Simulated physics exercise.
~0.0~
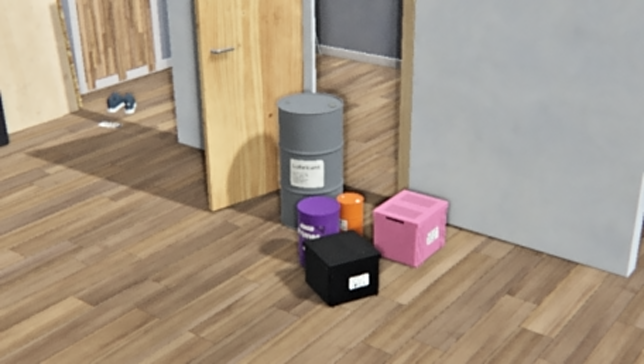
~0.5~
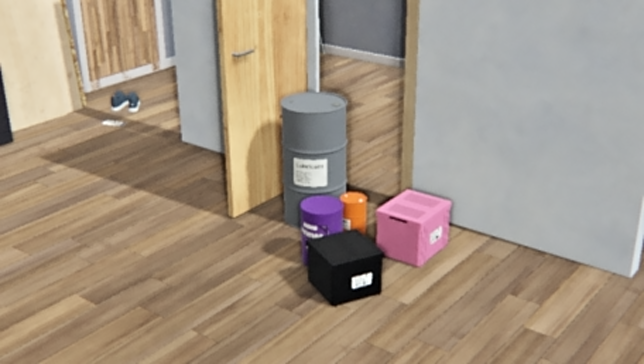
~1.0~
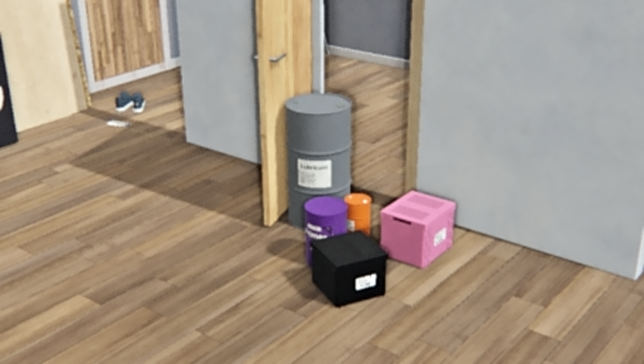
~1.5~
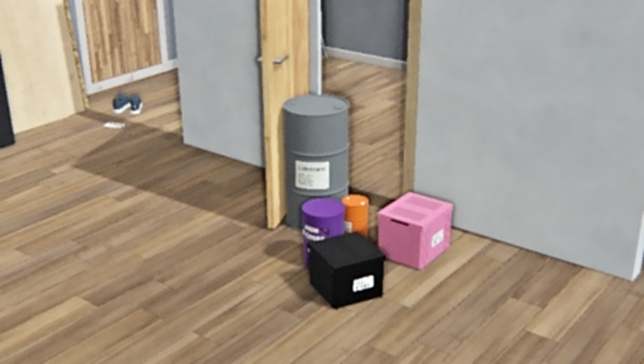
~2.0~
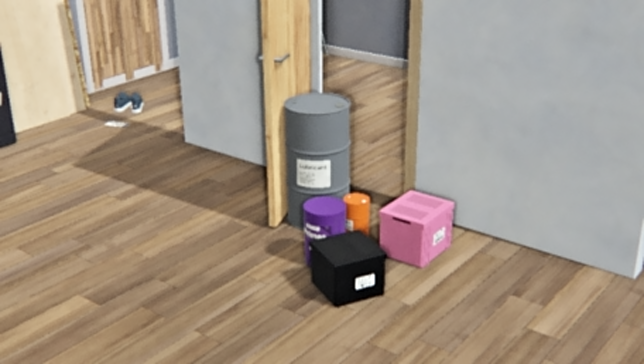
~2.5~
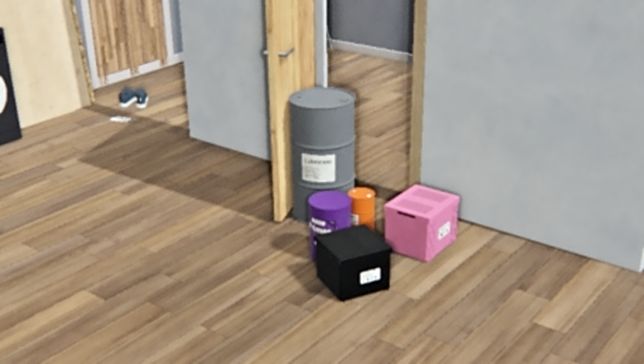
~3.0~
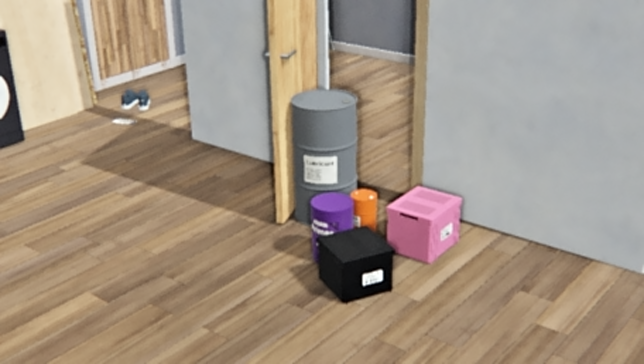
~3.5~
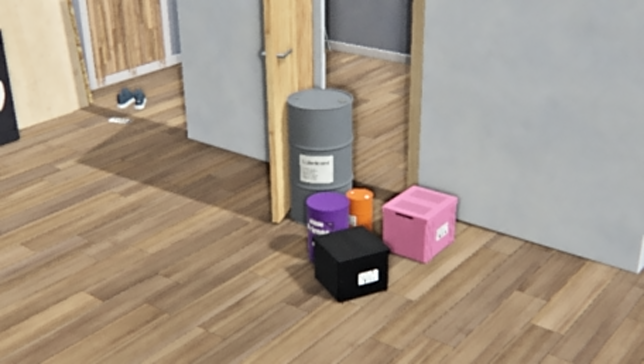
In a room with wood flooring, a wooden door swings partway toward a grey drum standing in the doorway beside purple and orange containers, a black box and a pink box, then stays still, partly open, while the drum and the items around it remain in place.
